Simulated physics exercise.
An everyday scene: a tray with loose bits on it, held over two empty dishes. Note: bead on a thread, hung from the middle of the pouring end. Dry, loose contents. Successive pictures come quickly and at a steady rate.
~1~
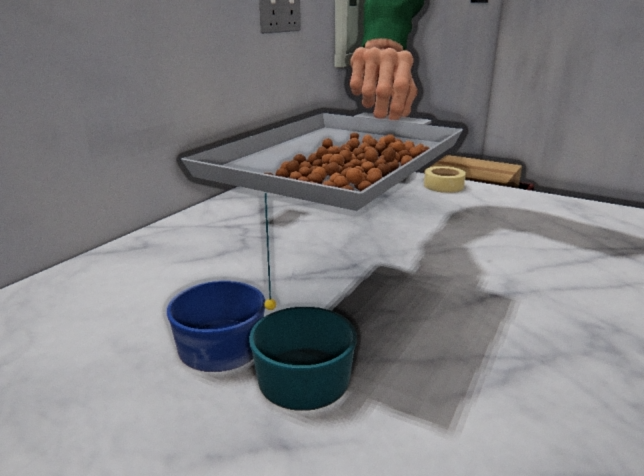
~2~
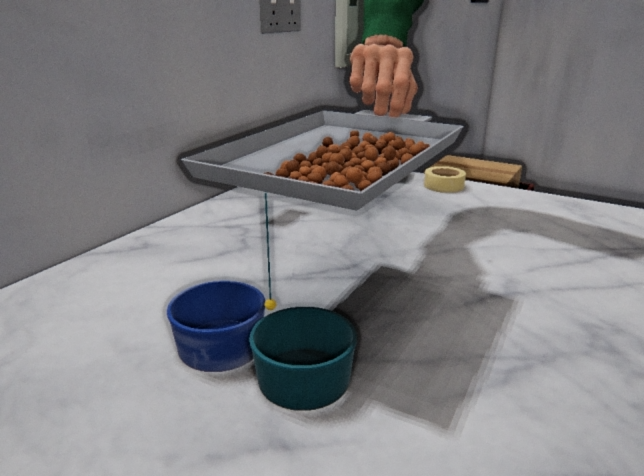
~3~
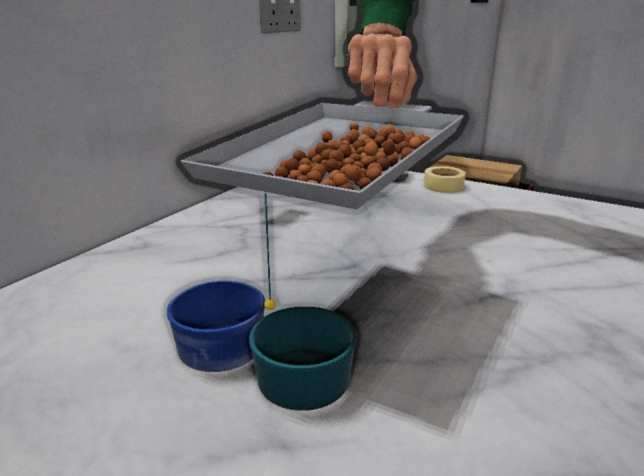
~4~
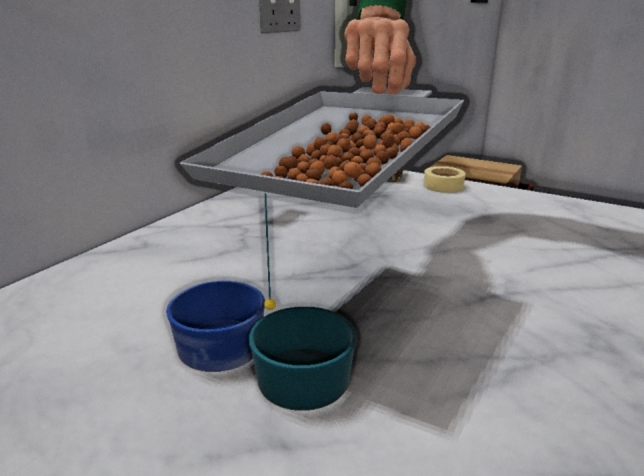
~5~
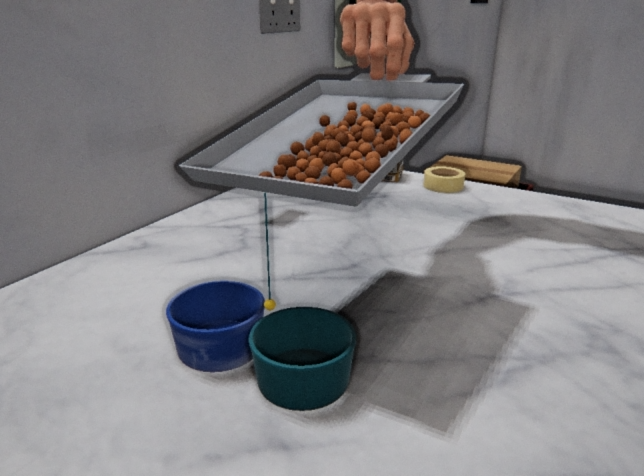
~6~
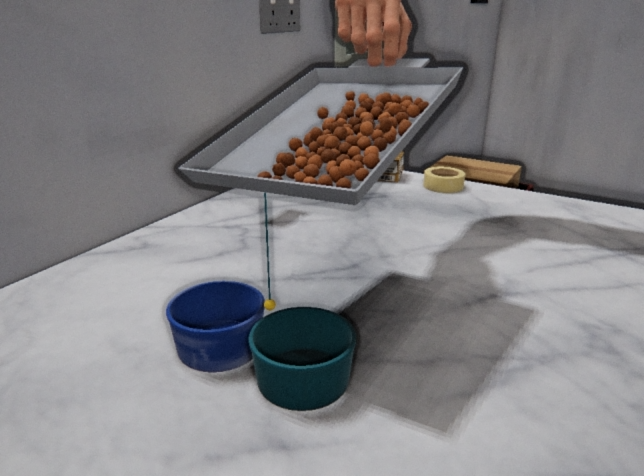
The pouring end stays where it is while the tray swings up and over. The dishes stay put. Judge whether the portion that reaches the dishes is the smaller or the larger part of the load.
Compared with the spill, the catch will be smaller.
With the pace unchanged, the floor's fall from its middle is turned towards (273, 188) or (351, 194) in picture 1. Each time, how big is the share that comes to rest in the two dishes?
I'd say roughly 20 percent with the first slope, 40 percent with the other.
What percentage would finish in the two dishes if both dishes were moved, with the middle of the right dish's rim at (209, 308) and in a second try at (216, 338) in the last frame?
Respectively 30 percent and 70 percent.
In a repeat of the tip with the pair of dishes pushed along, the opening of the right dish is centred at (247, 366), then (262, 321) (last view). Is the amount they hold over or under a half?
Result, first setup: A majority share; second setup: A minority share.
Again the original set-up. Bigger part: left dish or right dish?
Winner, as observed: The left-positioned one.
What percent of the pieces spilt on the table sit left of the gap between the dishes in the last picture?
Estimate: About 90 percent.
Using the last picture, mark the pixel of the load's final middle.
(197, 390).
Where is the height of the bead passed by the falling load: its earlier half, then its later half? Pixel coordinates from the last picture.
Points: About (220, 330), then about (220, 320).
Soon, tray tipped steeply; nearly all on the tray; a small part in the air.
A while on, tray tipped right over; about two thirds on the tray; a stray few in the right dish; a stray few in the left dish; a small part outside both; about a quarter in the air.
Towards the end, tray tipped past a quarter turn; a stray few in the right dish; about a third in the left dish; about two thirds outside both.
Finally, tray tipped past a quarter turn; a stray few in the right dish; about a third in the left dish; about two thirds outside both.
